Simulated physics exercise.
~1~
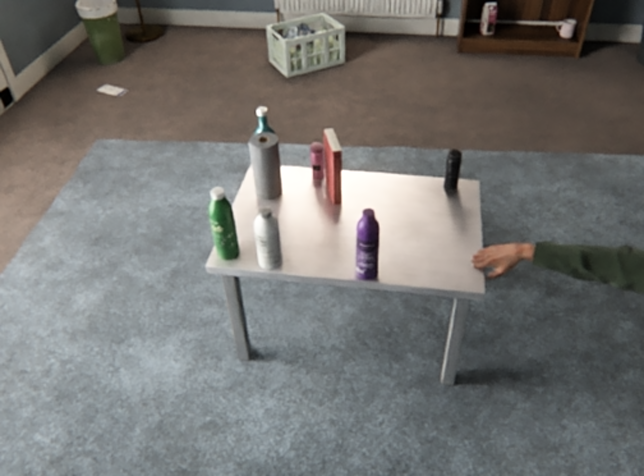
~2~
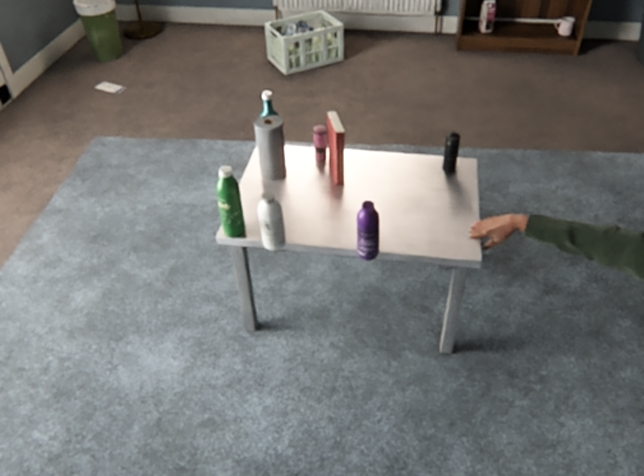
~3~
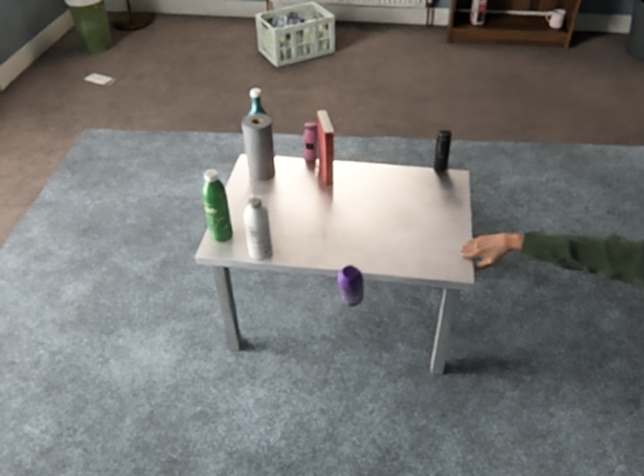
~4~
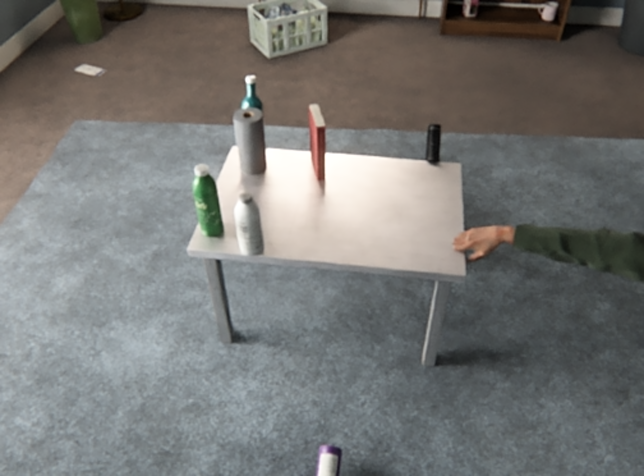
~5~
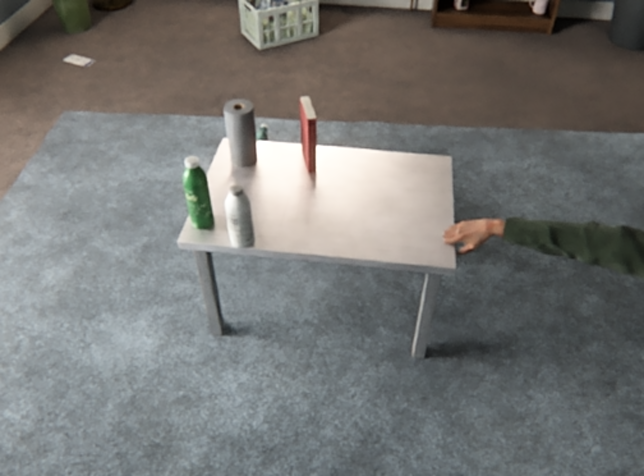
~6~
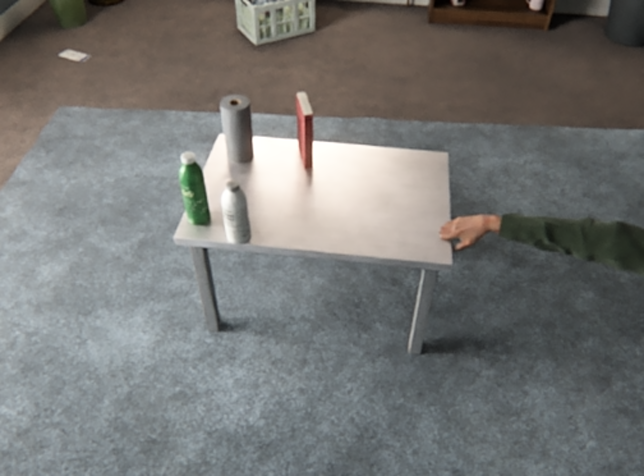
At the start, a hand in a dark green sleeve holds the right edge of a pale side table crowded with bottles, shakers, a grey roll and an upright red book. The hand shoves the table away, and the purple bottle at the front edge leans. As the table is jerked back, the purple bottle drops off the front and ends up on the carpet. The pink shaker disappears from the back, followed by the black shaker, while the turquoise bottle topples behind the table. The green bottle, white bottle, grey roll and red book remain standing.
